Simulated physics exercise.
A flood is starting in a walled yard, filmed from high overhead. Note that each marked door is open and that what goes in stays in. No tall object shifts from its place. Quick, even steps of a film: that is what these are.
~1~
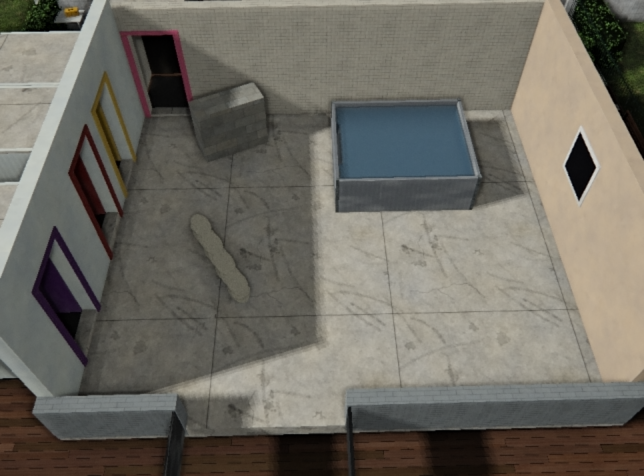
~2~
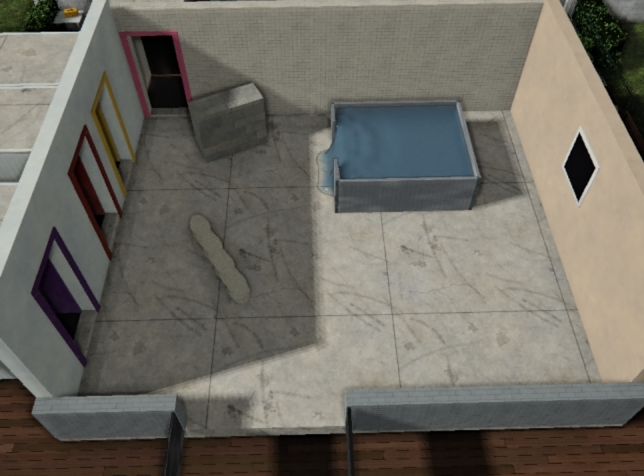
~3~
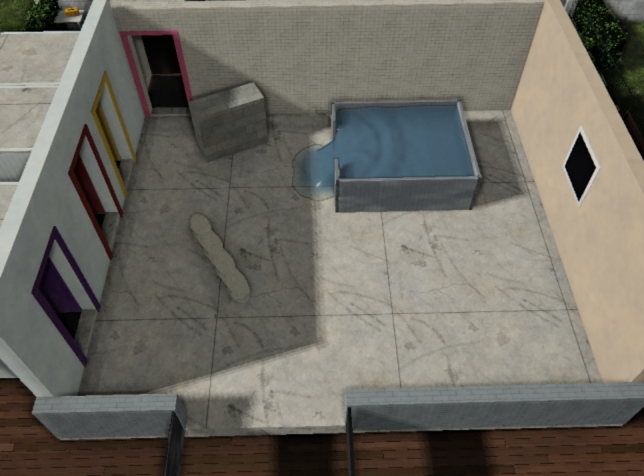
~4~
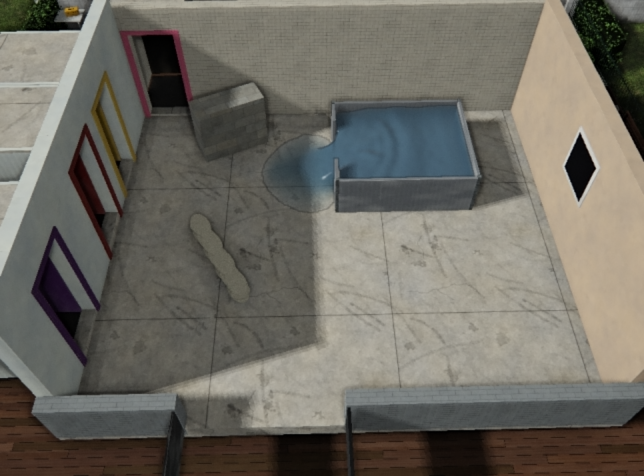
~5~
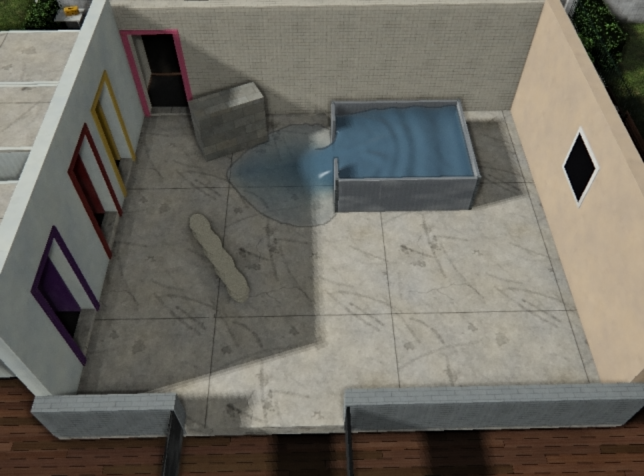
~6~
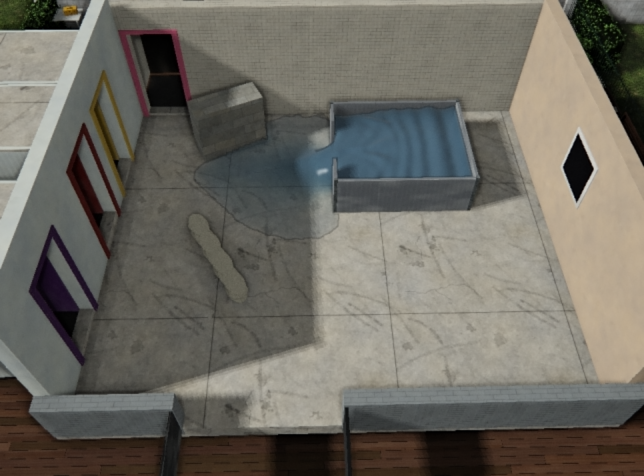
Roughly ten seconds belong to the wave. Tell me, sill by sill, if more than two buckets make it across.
Red door: Yes, more than two; yellow door: Yes, more than two; pink door: Yes, more than two; purple door: No, two or fewer.
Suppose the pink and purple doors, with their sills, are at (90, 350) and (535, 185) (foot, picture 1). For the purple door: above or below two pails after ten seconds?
Observation - purple door ends up lower.
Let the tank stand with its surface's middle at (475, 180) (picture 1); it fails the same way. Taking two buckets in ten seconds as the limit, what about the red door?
Result for the red door: It doesn't reach it.
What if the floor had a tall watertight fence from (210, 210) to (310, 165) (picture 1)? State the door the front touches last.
It's the one in purple.
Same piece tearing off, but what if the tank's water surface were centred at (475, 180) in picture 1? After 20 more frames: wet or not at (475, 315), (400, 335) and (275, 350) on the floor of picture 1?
Well, in the order you listed them, they'd be unreached, unreached and reached by the flood.
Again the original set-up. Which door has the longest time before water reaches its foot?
My answer: The purple-painted one.
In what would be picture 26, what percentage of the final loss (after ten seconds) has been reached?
Some 35 per cent.
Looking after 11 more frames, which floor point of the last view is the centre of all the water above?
Point: (331, 175).
A moment on, water covers 20 % of the floor; the red door not reached, the yellow door under two buckets in, the pink door not reached, the purple door not reached.
Next, water covers 30 % of the floor; the red door under two buckets in, the yellow door far over two buckets in, the pink door wet at the sill, nothing in, the purple door not reached.
Then, water covers 50 % of the floor; the red door far over two buckets in, the yellow door far over two buckets in, the pink door under two buckets in, the purple door wet at the sill, nothing in.
Later, water covers 70 % of the floor; the red door far over two buckets in, the yellow door far over two buckets in, the pink door over two buckets in, the purple door wet at the sill, nothing in.
In the end, water covers 85 % of the floor; the red door far over two buckets in, the yellow door far over two buckets in, the pink door far over two buckets in, the purple door wet at the sill, nothing in.
